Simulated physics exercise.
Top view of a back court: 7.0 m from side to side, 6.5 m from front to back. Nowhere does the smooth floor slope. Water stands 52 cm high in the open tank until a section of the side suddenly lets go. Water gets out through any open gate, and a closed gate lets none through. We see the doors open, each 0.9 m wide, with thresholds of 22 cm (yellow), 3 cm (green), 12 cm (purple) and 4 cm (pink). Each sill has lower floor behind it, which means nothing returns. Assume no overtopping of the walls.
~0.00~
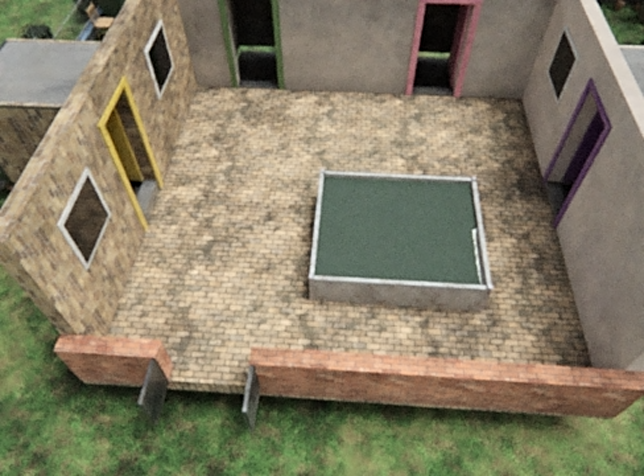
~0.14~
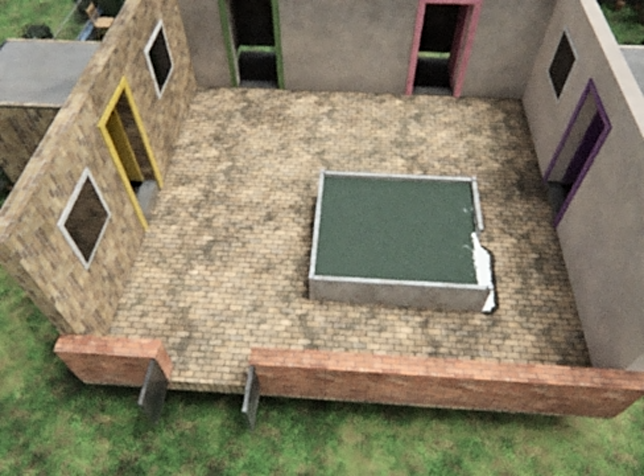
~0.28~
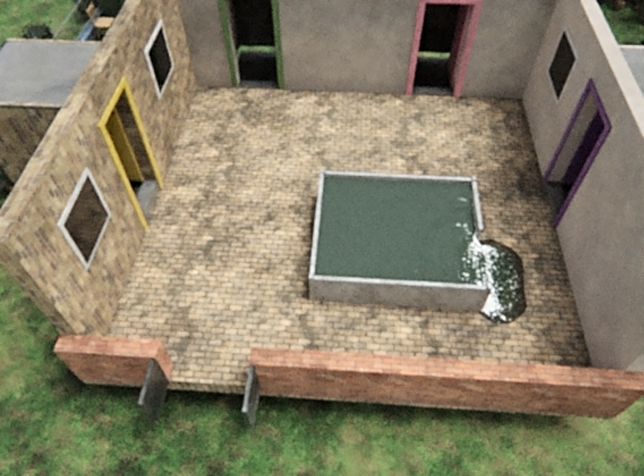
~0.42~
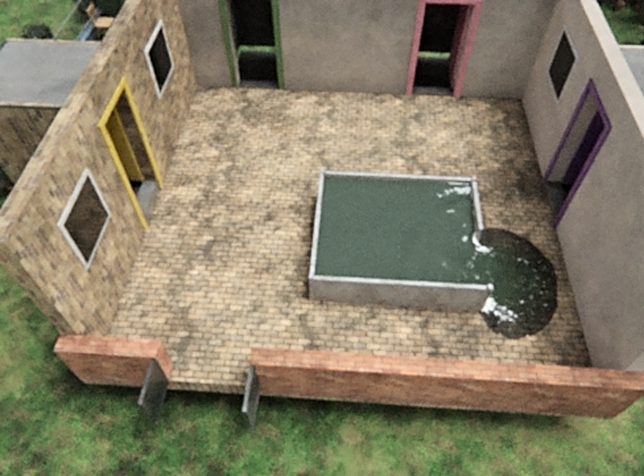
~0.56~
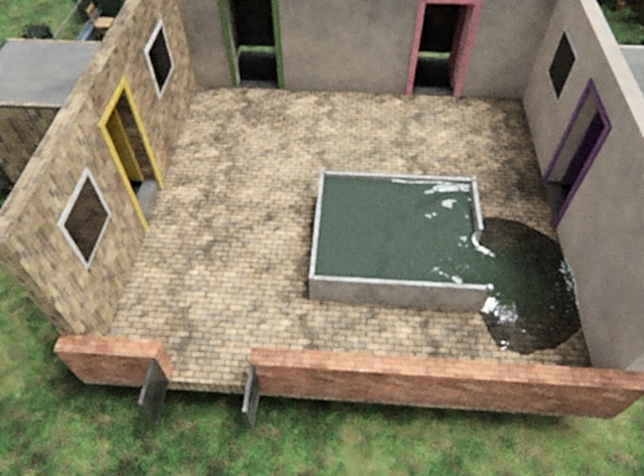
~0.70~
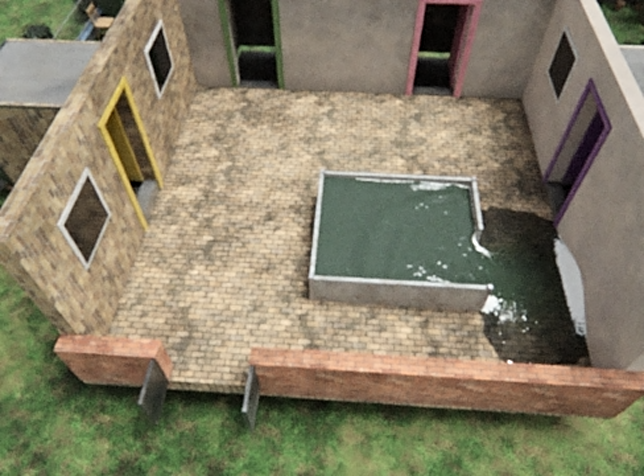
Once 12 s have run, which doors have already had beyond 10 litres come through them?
The yellow door undershoots the limit; the green door overshoots the limit; the purple door undershoots the limit; the pink door overshoots the limit.
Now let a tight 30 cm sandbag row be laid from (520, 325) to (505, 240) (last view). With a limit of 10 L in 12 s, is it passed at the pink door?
Then, for the pink door, it's higher.
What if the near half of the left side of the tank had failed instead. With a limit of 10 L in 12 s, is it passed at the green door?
Well, at green it would be too much.
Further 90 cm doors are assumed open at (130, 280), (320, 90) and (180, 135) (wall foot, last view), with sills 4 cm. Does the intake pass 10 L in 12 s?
Door 1: Higher; door 2: Lower; door 3: Higher.
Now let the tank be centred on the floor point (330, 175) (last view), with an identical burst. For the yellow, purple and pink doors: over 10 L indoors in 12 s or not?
Well, against that limit, at yellow it's within bounds, at purple it's too much, and at pink it's too much.
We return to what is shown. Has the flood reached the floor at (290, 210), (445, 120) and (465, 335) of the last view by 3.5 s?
Going in order, clear, then covered, then covered.
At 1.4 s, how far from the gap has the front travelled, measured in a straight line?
Roughly 2.6 m.
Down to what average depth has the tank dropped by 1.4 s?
Roughly 41 cm on average.
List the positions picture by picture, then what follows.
The first picture shows still water, 52 cm deep, in the open tank at (398, 228).
In the second picture, the front is at a hidden place, 0.6 m from the gap at (477, 271); 0.2 m2 of floor is under water; 52 cm left at the back of the open tank.
In the third picture, the front is at (514, 257), 0.8 m from the gap at (476, 273); 0.8 m2 of floor is under water; 52 cm left at the back of the open tank.
In the fourth picture, water pours out at (476, 273) and has run 1.2 m, to (546, 265); typically 7 cm deep outside, 52 cm at the open tank's back.
In the fifth picture, the front is at (561, 251), 1.6 m from the gap at (476, 273); 2.5 m2 of floor is under water; 52 cm left at the back of the open tank.
In the sixth picture, water pours out at (476, 273) and has run 1.9 m, to (555, 228); typically 6 cm deep outside, 52 cm at the open tank's back.
After 1.4 s water covers 10 % of the floor and is deepest (38 cm) near (588, 391); yellow door not reached, green door not reached, purple door 9 cm at the sill, 0 L in, pink door not reached.
After 2.2 s water covers 20 % of the floor and is deepest (40 cm) near (585, 379); yellow door not reached, green door not reached, purple door 10 cm at the sill, 0 L in, pink door not reached.
After 3.5 s water covers 40 % of the floor and is deepest (28 cm) near (588, 391); yellow door not reached, green door not reached, purple door 10 cm at the sill, 0 L in, pink door 8 cm at the sill, 0 L in.
After 7.0 s water covers 75 % of the floor and is deepest (17 cm) near (588, 391); yellow door 5 cm at the sill, 0 L in, green door 3 cm at the sill, 0 L in, purple door 6 cm at the sill, 0 L in, pink door 9 cm at the sill, 47 L in.
After 12.0 s water covers 95 % of the floor and is deepest (10 cm) near (562, 390); yellow door 4 cm at the sill, 0 L in, green door 9 cm at the sill, 26 L in, purple door 4 cm at the sill, 0 L in, pink door 6 cm at the sill, 80 L in.
